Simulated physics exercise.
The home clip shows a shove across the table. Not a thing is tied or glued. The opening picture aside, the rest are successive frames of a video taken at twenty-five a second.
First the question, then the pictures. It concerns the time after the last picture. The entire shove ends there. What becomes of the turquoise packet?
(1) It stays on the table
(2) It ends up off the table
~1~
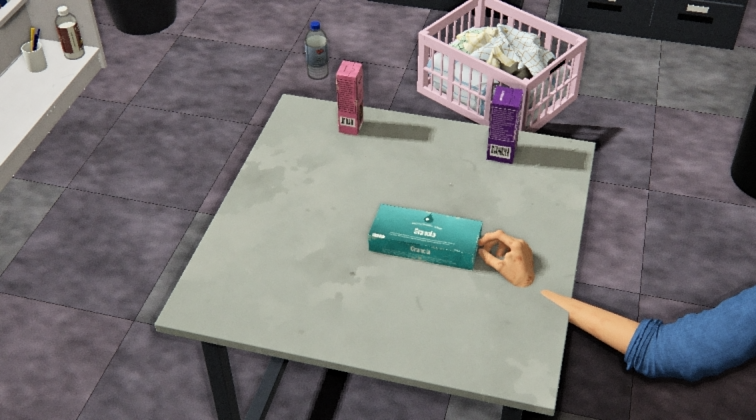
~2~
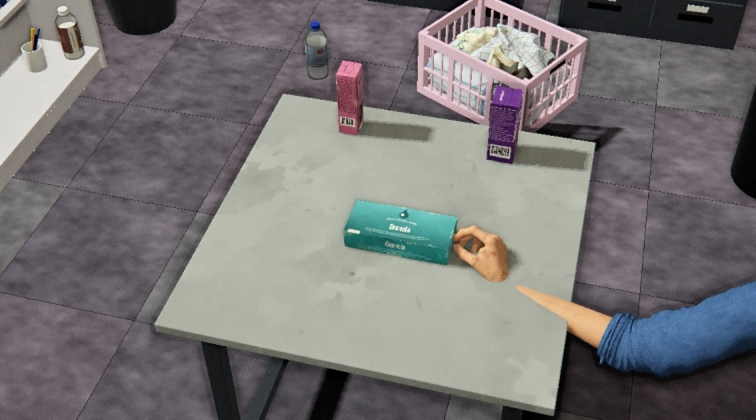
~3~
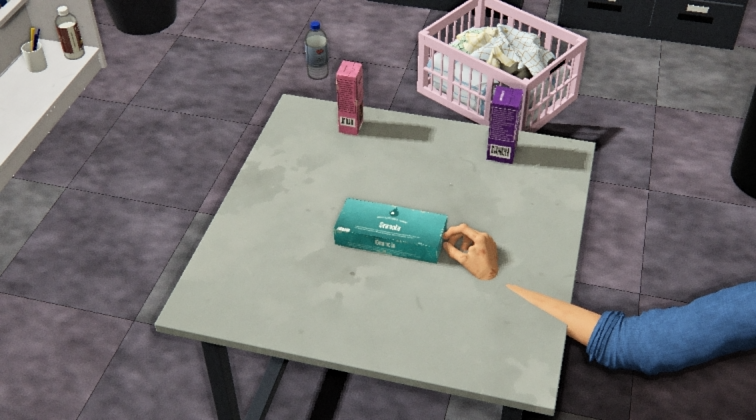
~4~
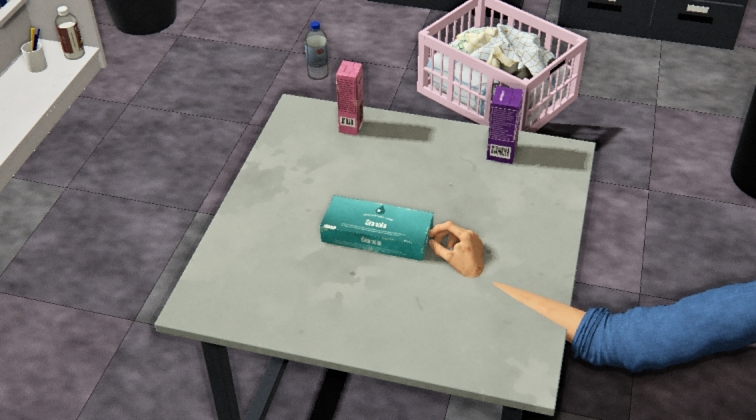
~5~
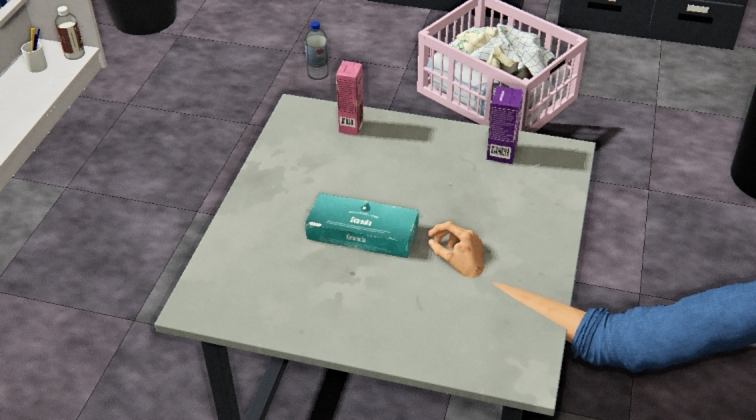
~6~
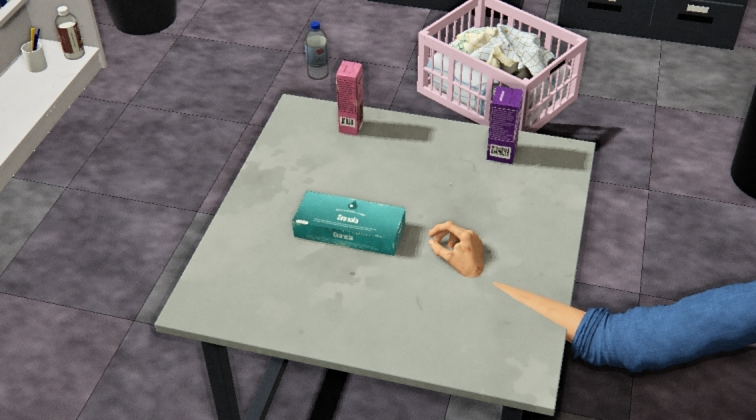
It stays on the table.
Then, 0.10 s on from there, turquoise packet shifted a little near (325, 218).
Then, 0.20 s on from there, turquoise packet shifted about its own width near (311, 216).
In the end, moved from the start, turquoise packet. At the end, from the last picture's camera, turquoise packet near (308, 215).
